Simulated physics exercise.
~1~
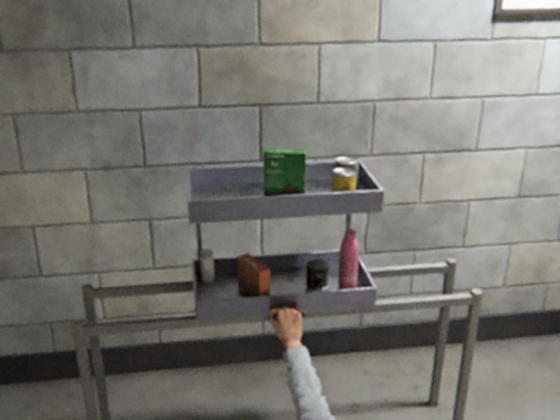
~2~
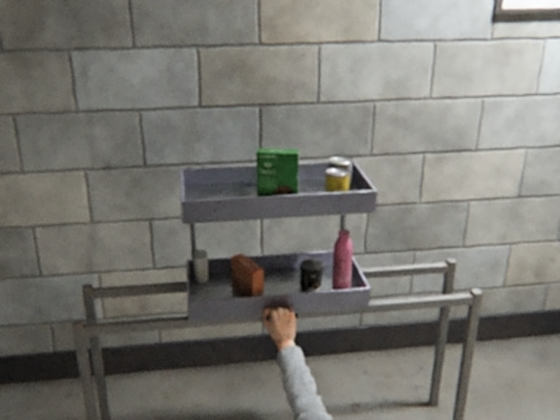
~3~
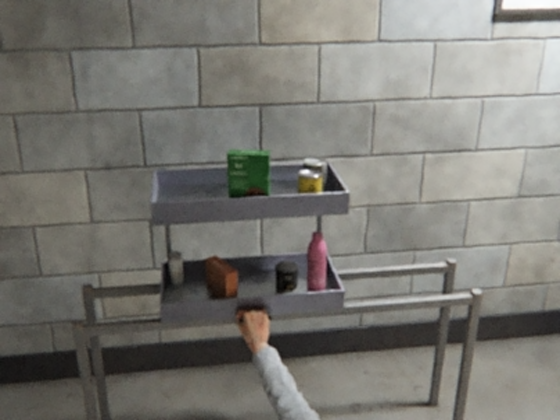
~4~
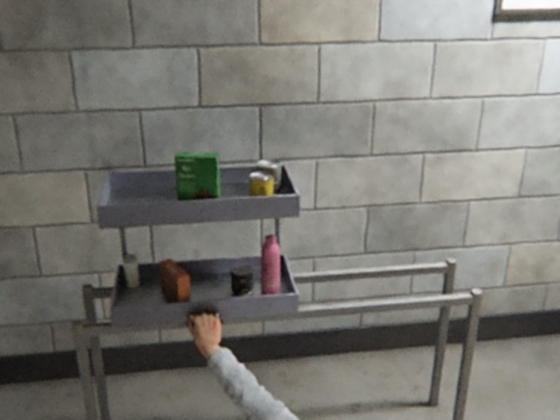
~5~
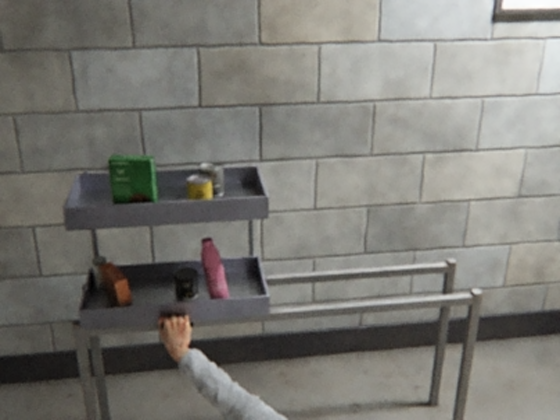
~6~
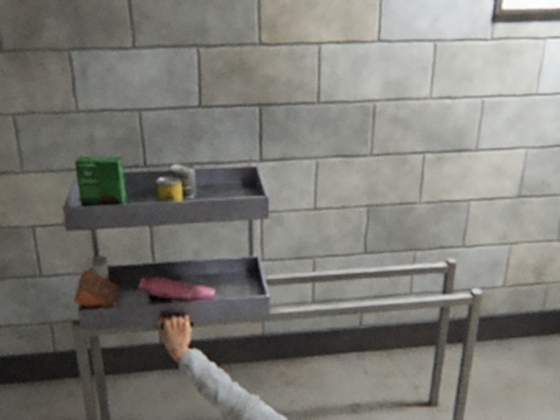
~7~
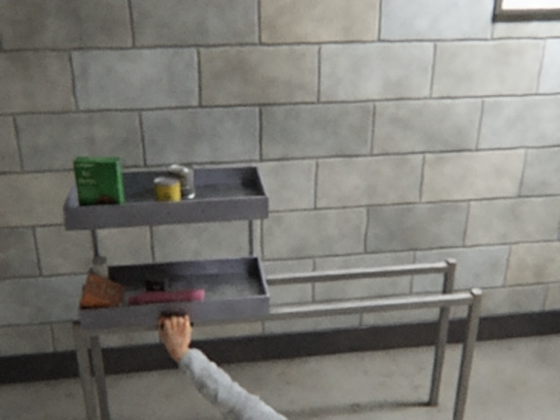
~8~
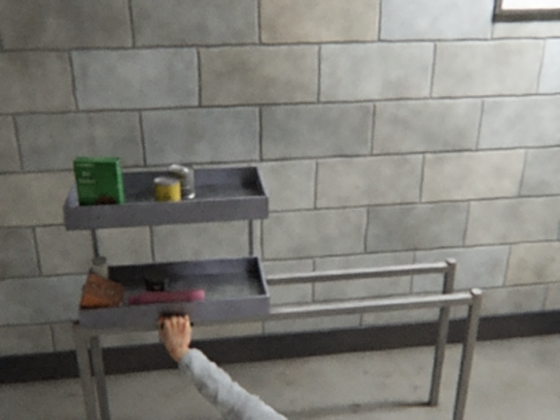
The video shows a hand pushing a two-level grey tray loaded with small items leftward along metal rails until it stops at the left end, where the pink bottle and orange packet topple and several other items slide left, with the green packet and yellow tin still upright.
